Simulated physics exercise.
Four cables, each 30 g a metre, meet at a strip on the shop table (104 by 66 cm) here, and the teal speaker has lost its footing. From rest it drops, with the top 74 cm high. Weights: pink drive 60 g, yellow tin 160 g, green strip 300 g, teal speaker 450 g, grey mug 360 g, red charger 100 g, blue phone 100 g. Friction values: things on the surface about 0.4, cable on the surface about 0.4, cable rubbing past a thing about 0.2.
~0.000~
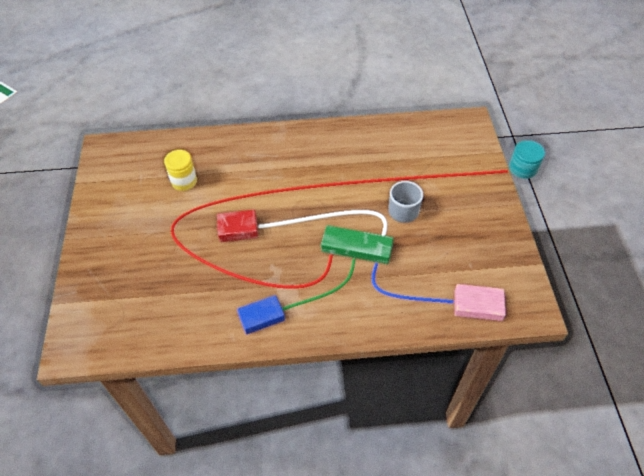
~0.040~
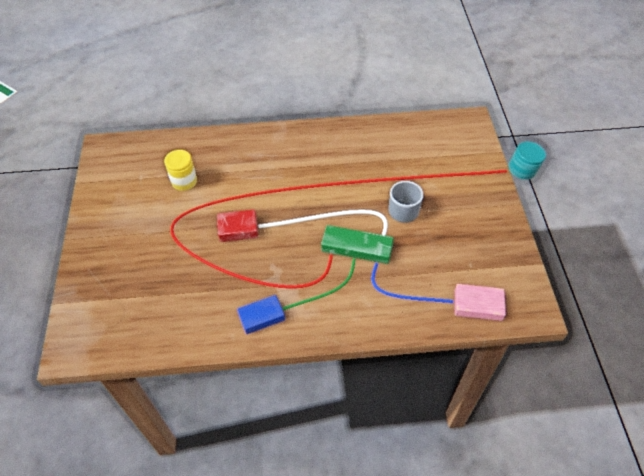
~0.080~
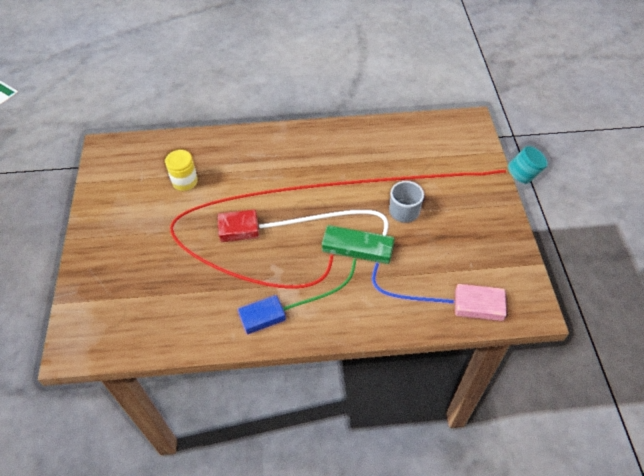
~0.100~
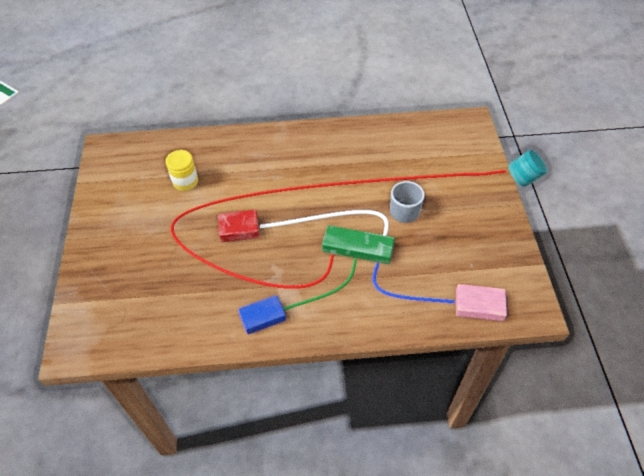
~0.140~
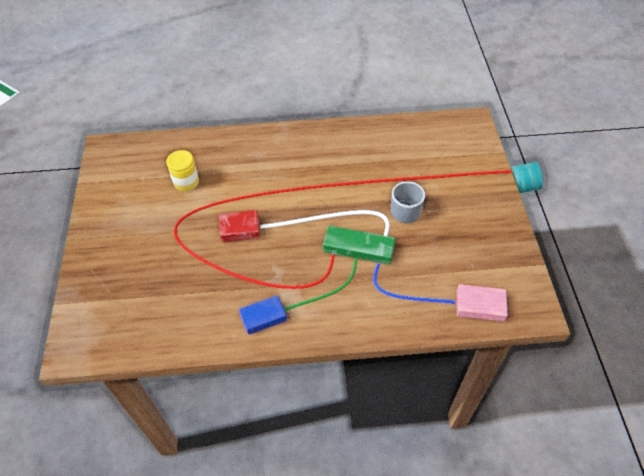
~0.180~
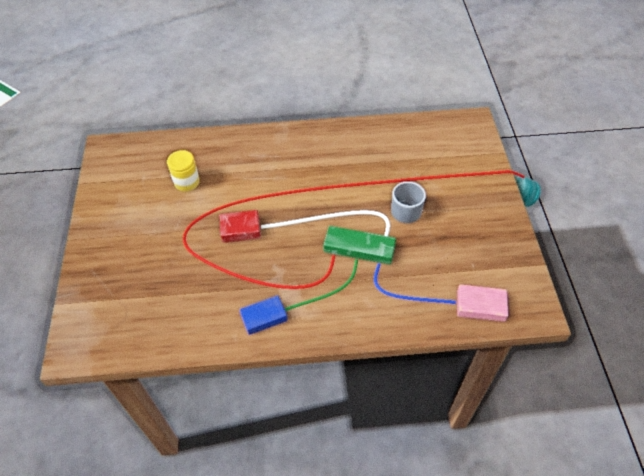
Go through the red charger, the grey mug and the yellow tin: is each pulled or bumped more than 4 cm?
In order: The red charger is displaced, the grey mug remains in place, the yellow tin remains in place.
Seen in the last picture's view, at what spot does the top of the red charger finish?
(400, 168).
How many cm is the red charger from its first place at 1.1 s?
Measured shift: Approx. 40 cm.
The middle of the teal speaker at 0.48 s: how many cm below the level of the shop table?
Roughly 70 centimetres.
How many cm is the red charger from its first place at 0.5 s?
18 centimetres or so.
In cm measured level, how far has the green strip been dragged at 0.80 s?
About 0 cm.
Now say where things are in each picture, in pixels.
Shows, red charger (237, 222); grey mug (407, 193); yellow tin (178, 159); red cable runs through (293, 287) (187, 251) (240, 197) (348, 183) (455, 175), in the first frame.
Shows, teal speaker (530, 152); red cable runs through (293, 287) (239, 197) (454, 175), in the second frame.
Shows, teal speaker (528, 165); red cable runs through (294, 287) (238, 197) (453, 175), in the third frame.
Shows, teal speaker (528, 169); red cable runs through (294, 287) (238, 197) (453, 175), in the fourth frame.
Shows, teal speaker (526, 178); red cable runs through (295, 287) (244, 197) (459, 175), in the fifth frame.
Shows, red charger (239, 222); grey mug (409, 194); yellow tin (180, 160); red cable runs through (296, 287) (190, 251) (262, 197) (370, 183) (476, 174), in the sixth frame.
After 0.5 s, the strip's end of the red cable at (334, 257); red charger 19 cm off its start, teal speaker over the edge.
After 0.8 s, the strip's end of the red cable at (335, 255); red charger on its side, 40 cm off its start, teal speaker over the edge.
After 1.1 s, the strip's end of the red cable at (335, 255); red charger on its side, 40 cm off its start at (400, 173), teal speaker over the edge.
After 1.4 s, the strip's end of the red cable at (335, 255); red charger on its side, 40 cm off its start, teal speaker over the edge.
After 2.6 s, the strip's end of the red cable at (335, 255); red charger on its side, 40 cm off its start at (400, 173), grey mug 0 cm off its start at (410, 194), yellow tin 0 cm off its start at (180, 160), teal speaker over the edge.
